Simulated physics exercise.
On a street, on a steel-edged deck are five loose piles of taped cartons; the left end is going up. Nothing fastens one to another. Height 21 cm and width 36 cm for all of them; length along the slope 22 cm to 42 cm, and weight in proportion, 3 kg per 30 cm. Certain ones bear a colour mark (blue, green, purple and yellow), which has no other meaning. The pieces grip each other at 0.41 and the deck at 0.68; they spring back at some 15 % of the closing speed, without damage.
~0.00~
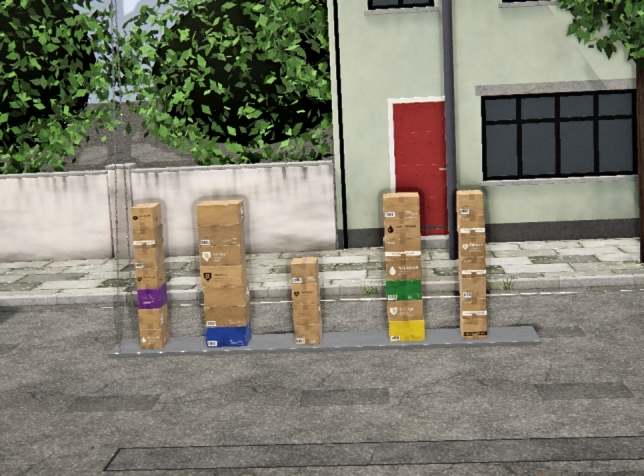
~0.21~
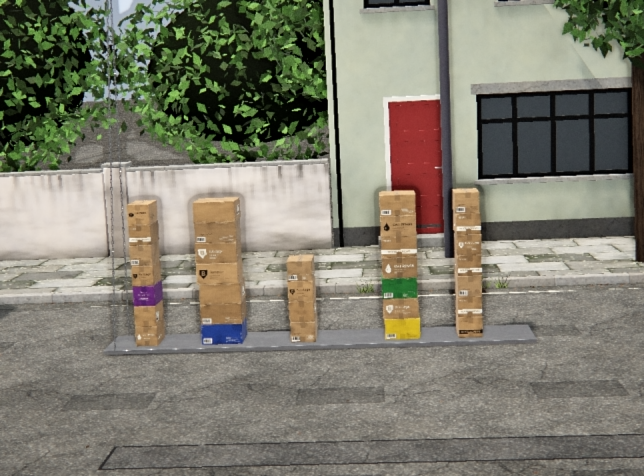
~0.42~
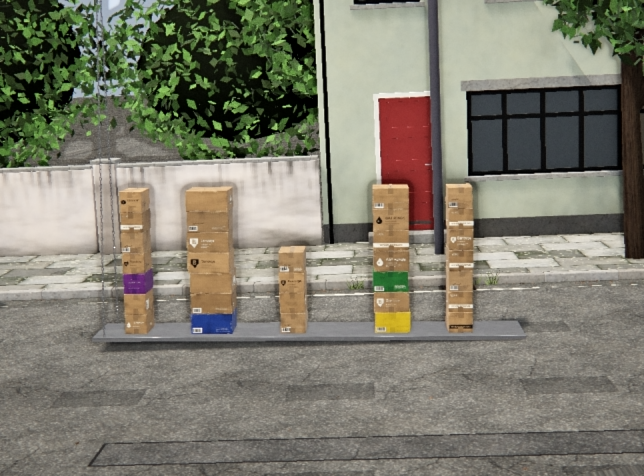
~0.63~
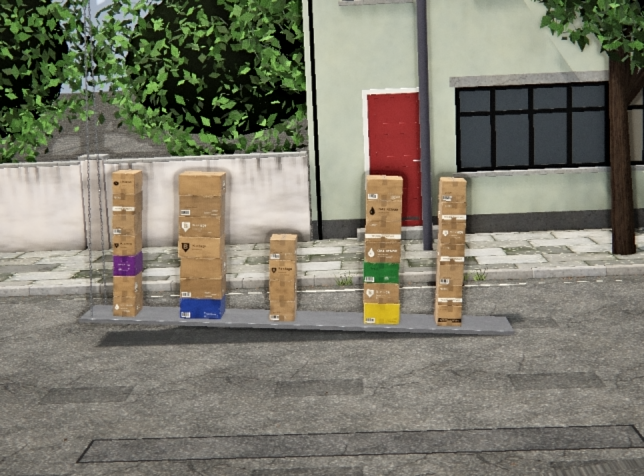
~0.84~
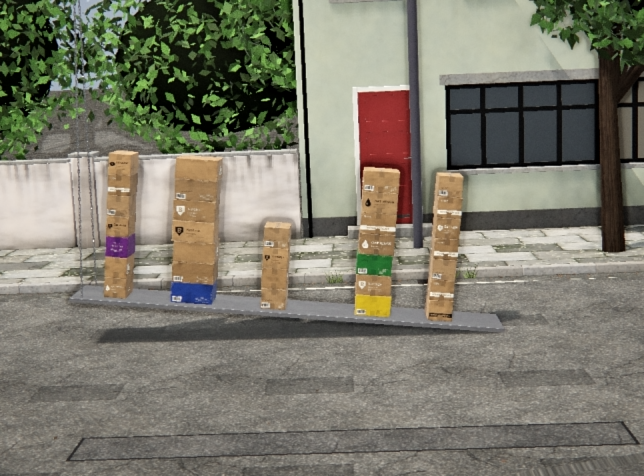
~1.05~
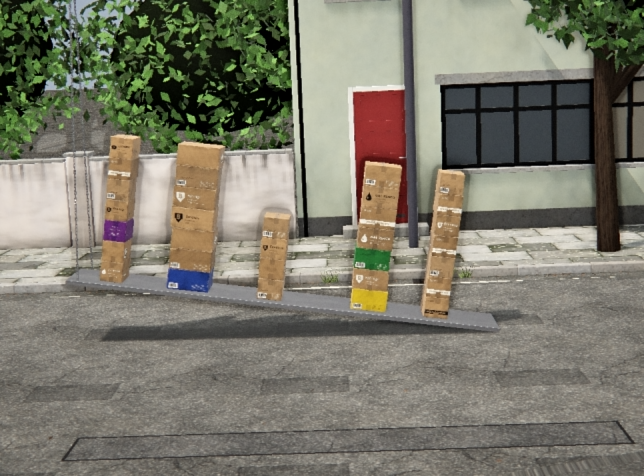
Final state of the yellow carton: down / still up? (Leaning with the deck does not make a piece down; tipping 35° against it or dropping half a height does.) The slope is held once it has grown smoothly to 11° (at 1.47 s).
Still up.
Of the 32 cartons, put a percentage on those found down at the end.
Share: Approx. 95 %.
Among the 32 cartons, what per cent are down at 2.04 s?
It's 5 percent at that point.
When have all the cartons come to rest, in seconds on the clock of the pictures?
Near 5.5 s.
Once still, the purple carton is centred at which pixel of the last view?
I'd place it at about (169, 260) in the final view.
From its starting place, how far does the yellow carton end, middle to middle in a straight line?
About 30 cm from where it started.
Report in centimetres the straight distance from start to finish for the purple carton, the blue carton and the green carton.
I'd estimate purple at 70 cm, blue at 60 cm and green at 80 cm.
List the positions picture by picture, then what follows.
In the first picture (places mark the middle of the side facing us; the camera pans a little; leans and shifts are taken against what carries them), middle of the deck's edge (321, 350) slope 0°; yellow carton (407, 331); green carton (404, 291); purple carton (148, 299); nothing disturbed.
The second picture shows middle of the deck's edge (317, 347) slope 0°; yellow carton (403, 329).
The third picture shows middle of the deck's edge (307, 339) slope 2°; yellow carton (393, 323).
The fourth picture shows middle of the deck's edge (295, 327) slope 4°; yellow carton (382, 314).
The fifth picture shows middle of the deck's edge (286, 315) slope 6°; yellow carton (373, 306).
The sixth picture shows middle of the deck's edge (282, 306) slope 9°; yellow carton (369, 301); purple carton (115, 231); green carton (372, 260); nothing disturbed.
After 2.04 s, slope 11°; 1 of the 32 cartons down; yellow carton unmoved; purple carton leaning 31°.
After 2.98 s, slope 11°; 24 of the 32 cartons down; yellow carton shifted 42 mm; purple carton on its side.
At rest (5.8 s), slope 11°; 30 of the 32 cartons down; yellow carton shifted 12 cm; purple carton on its side; green carton leaning 39°, 22 cm lower. As the last picture would show them, middles, yellow carton near (382, 293), purple carton near (169, 260).
